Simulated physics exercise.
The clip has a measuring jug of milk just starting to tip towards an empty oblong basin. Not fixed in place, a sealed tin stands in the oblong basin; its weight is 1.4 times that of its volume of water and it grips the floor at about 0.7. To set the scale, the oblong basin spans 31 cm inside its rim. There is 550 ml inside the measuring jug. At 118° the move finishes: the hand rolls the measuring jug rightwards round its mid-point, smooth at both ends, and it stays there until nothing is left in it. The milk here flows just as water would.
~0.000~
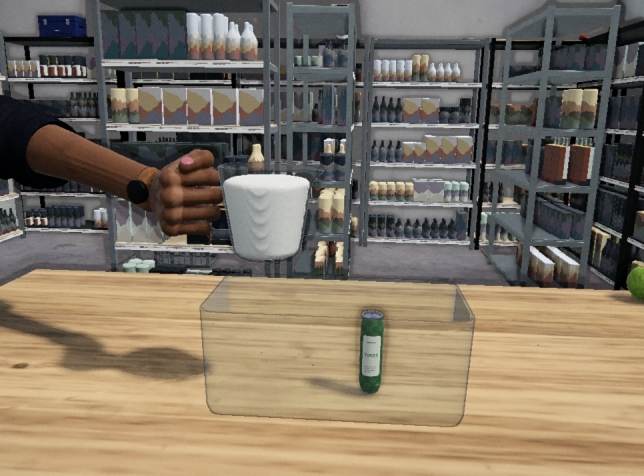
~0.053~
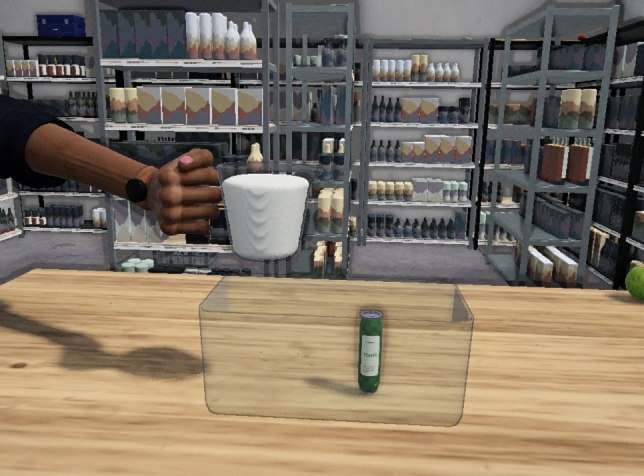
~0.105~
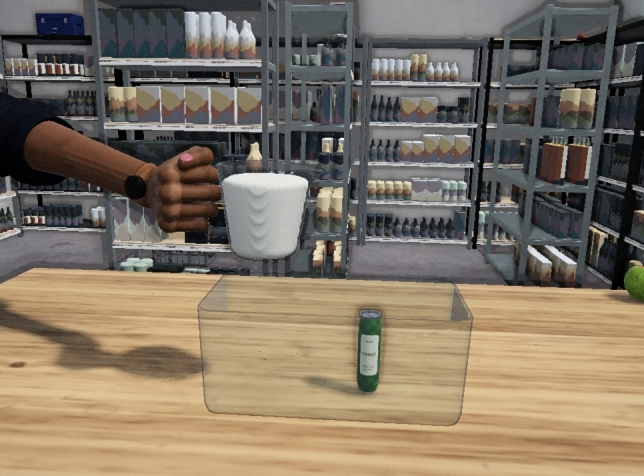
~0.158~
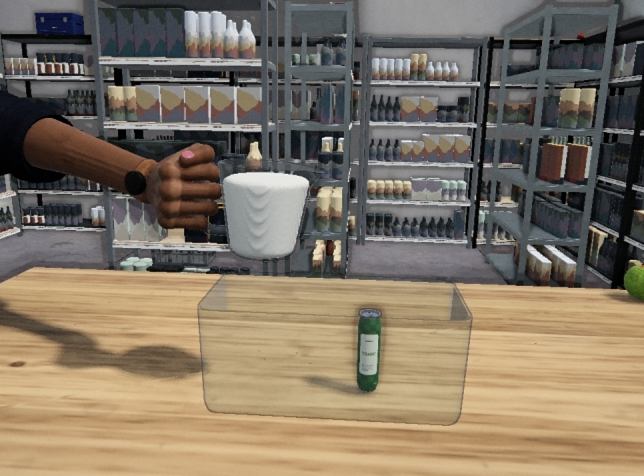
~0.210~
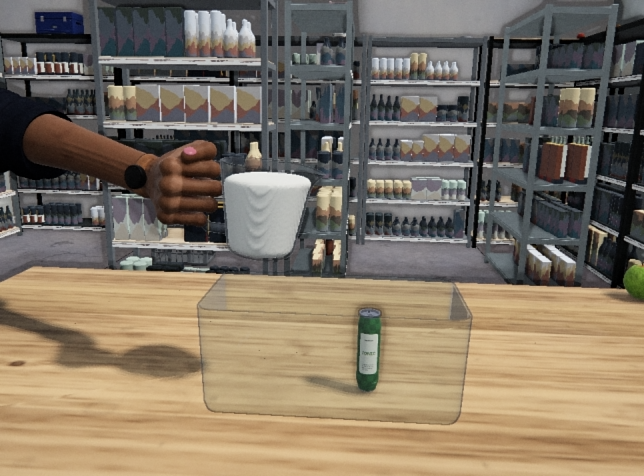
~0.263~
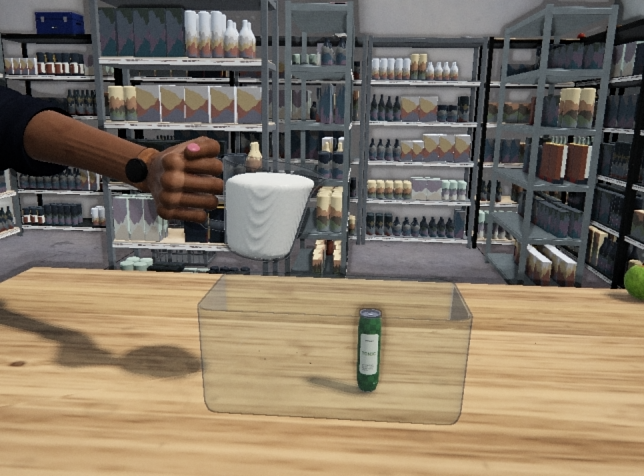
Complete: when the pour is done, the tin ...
... has tipped over.
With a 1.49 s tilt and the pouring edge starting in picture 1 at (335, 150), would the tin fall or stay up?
Then it stays on its base.
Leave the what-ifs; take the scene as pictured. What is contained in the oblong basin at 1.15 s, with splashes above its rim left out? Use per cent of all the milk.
The fraction sits near 84 in a hundred.
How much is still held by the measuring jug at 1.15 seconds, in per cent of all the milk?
Close to 10 percent of the whole amount.
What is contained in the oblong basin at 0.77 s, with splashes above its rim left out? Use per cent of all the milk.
About 12 per cent.
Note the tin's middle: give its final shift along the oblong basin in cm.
All told, the tin's centre has moved close to 5.5 cm.
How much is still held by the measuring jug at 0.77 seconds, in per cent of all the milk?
Remaining: Near 70 % of the total.
After 0.77 s the tilt is 64° and 70 per cent is still to pour; the tin stands where it began.
After 1.15 s the tilt is 105° and 9 per cent is still to pour; the tin leans 5°.
After 1.54 s the tilt is 118° and 0 per cent is still to pour; the tin lies on its side.
After 1.97 s the tilt is 118° and 0 per cent is still to pour; the tin lies on its side.
In the end the tin lies on its side.
